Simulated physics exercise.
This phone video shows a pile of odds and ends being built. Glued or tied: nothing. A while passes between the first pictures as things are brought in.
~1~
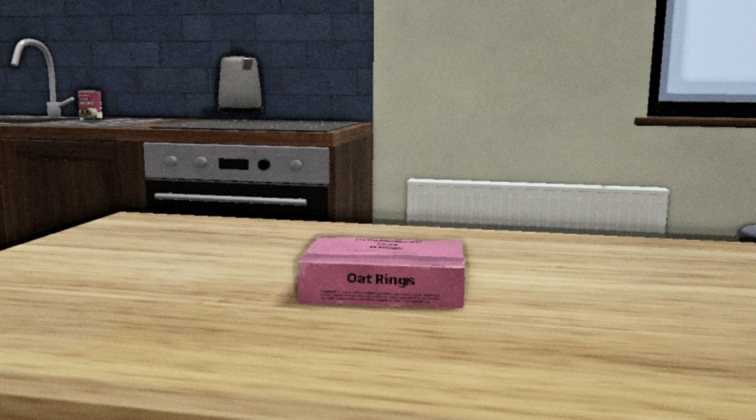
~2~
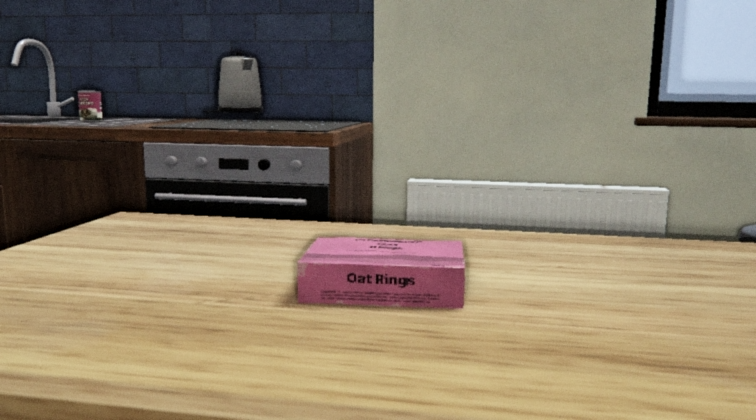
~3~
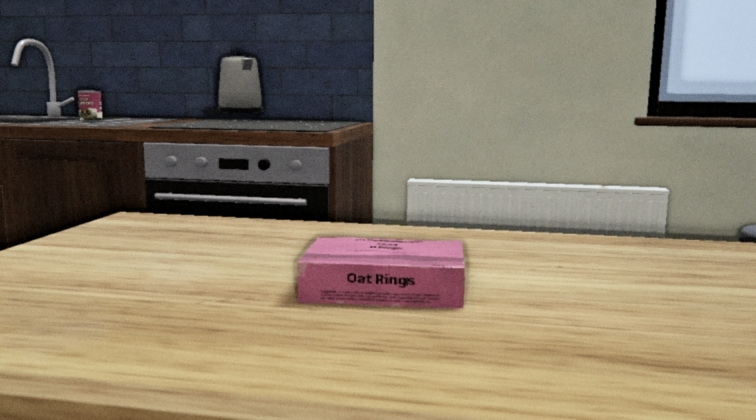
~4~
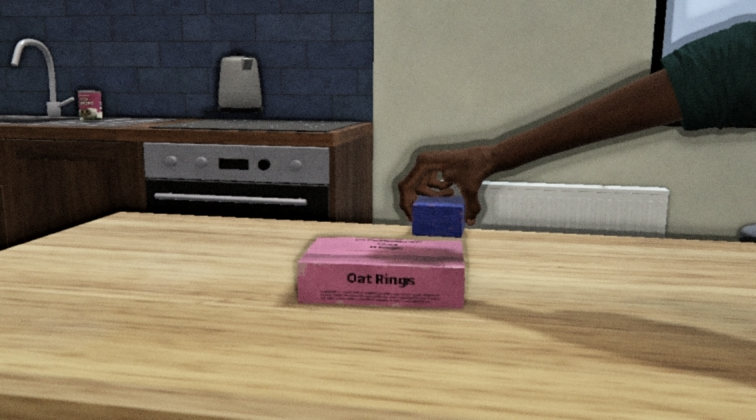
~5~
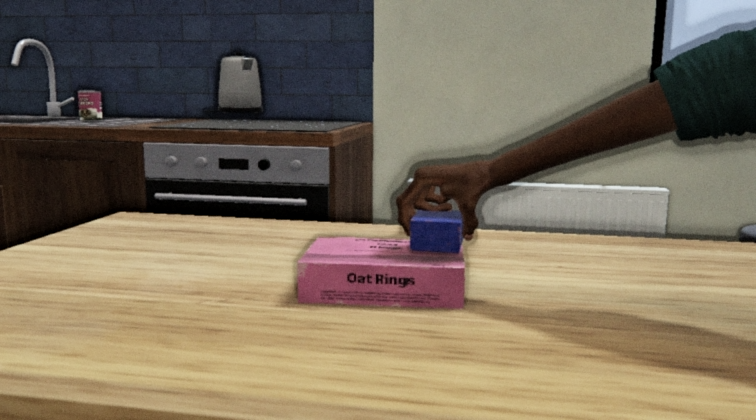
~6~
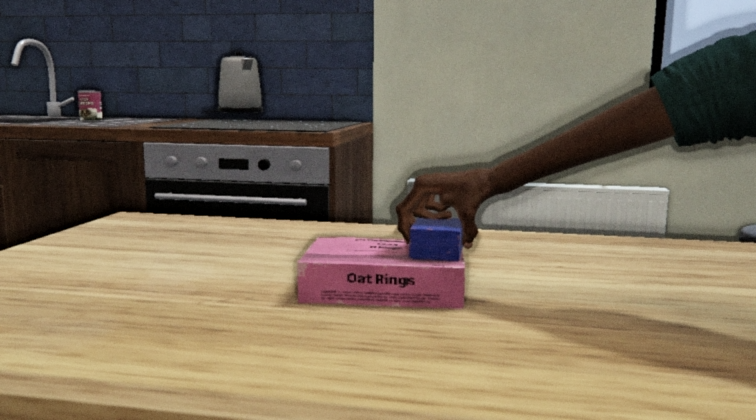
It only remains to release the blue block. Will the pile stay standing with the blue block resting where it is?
Yes.
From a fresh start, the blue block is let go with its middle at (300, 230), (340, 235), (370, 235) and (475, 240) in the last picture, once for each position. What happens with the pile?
Outcomes in order: A collapse, no collapse, no collapse, a collapse.
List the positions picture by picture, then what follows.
The last thing is not in view yet; pink packet (385, 270), in the first frame.
The last thing is not in view yet; pink packet (385, 270), in the second frame.
The last thing is not in view yet; pink packet (385, 270), in the third frame.
Coming down; blue block (440, 215); pink packet (385, 270), in the fourth frame.
Coming down; blue block (438, 230); pink packet (385, 270), in the fifth frame.
In place under the hand; blue block (438, 238); pink packet (385, 270), in the sixth frame.
Then, 0.20 s on from there, no change.
Then, 0.60 s on from there, blue block resting near (438, 238).
In the end, both unmoved. At the end, from the last picture's camera, blue block near (438, 238). The pile stays up.
